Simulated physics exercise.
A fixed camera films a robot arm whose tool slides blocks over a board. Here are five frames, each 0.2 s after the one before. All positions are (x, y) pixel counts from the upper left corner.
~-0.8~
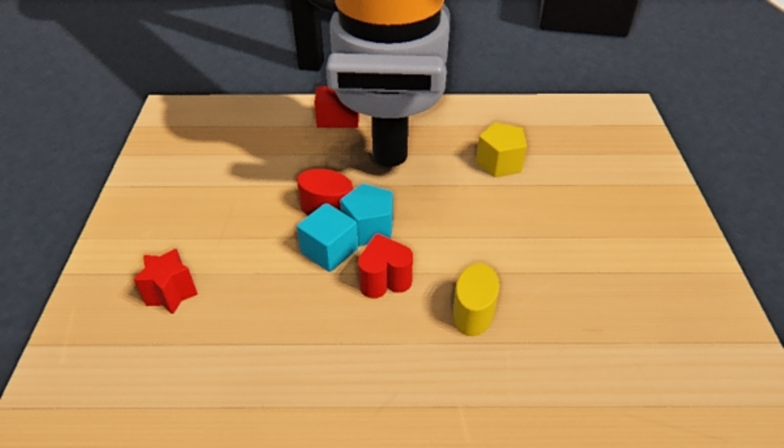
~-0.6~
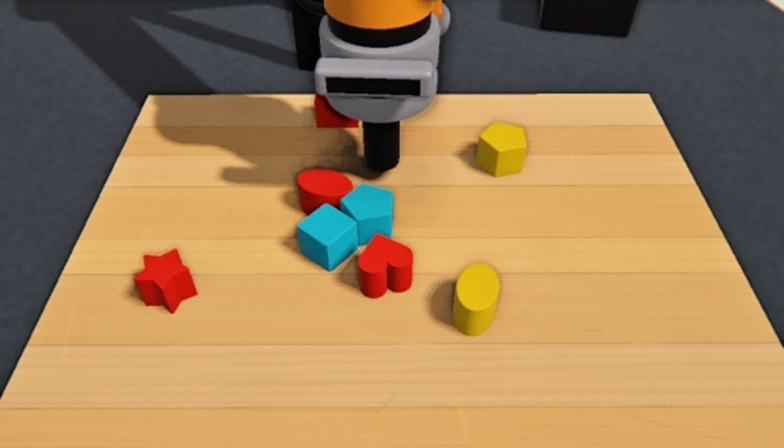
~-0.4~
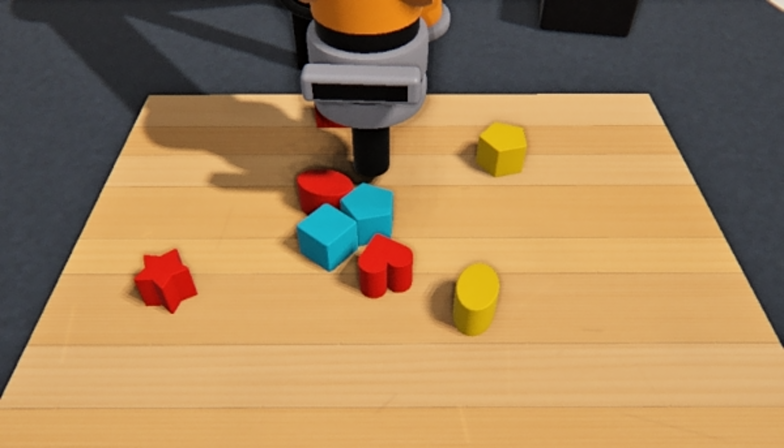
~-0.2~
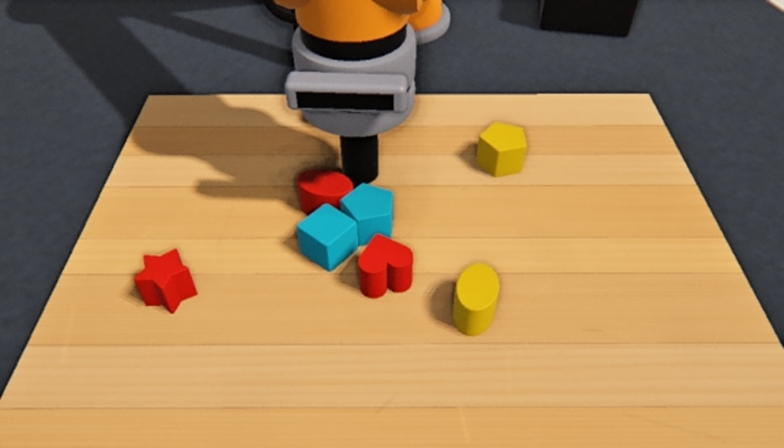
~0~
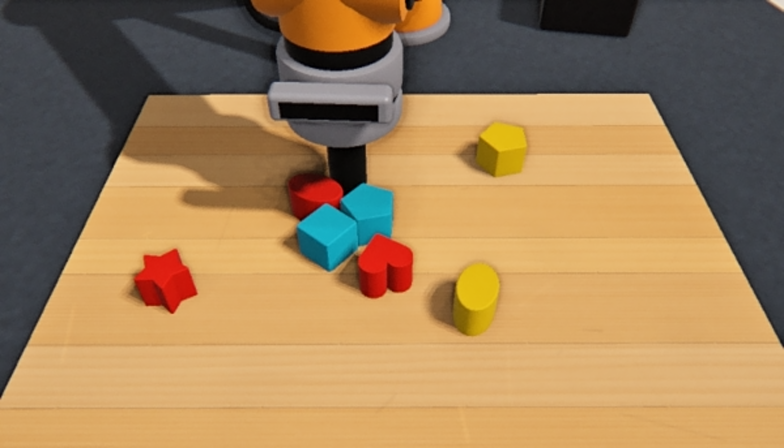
An orange and grey robot arm with a black rod-shaped tip reaches over a light wooden table, seen from above at an angle by a still camera. A red oval block, a turquoise cube, a turquoise pentagon and a red heart cluster near the centre, with a red star left and two yellow blocks right. The arm glides left and slightly nearer, then nudges the red oval slightly left.
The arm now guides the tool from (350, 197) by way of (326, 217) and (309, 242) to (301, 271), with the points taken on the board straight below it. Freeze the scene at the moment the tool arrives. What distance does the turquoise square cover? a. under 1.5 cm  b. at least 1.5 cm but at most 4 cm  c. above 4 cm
My answer is option c.
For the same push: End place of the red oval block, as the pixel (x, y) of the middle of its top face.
It will end up at (262, 216).
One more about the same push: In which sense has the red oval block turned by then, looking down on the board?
The red oval block rotates clockwise.
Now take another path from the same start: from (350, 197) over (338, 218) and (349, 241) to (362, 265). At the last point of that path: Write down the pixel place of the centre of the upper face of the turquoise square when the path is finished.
Final place: (317, 251).
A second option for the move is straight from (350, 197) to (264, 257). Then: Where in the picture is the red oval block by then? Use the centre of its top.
Final place: (217, 225).
The first path, step by step. One third of the way, tool (324, 203); red oval block (285, 201), turned 25° clockwise; turquoise square (315, 234), turned 50° anticlockwise.
Two thirds of the way, tool (306, 229); red oval block (263, 215), turned 75° clockwise; turquoise square (312, 246), turned 65° anticlockwise.
At the end, tool (299, 257); red oval block (262, 216), turned 80° clockwise; turquoise square (310, 278), turned 80° anticlockwise; turquoise five-sided block in place.
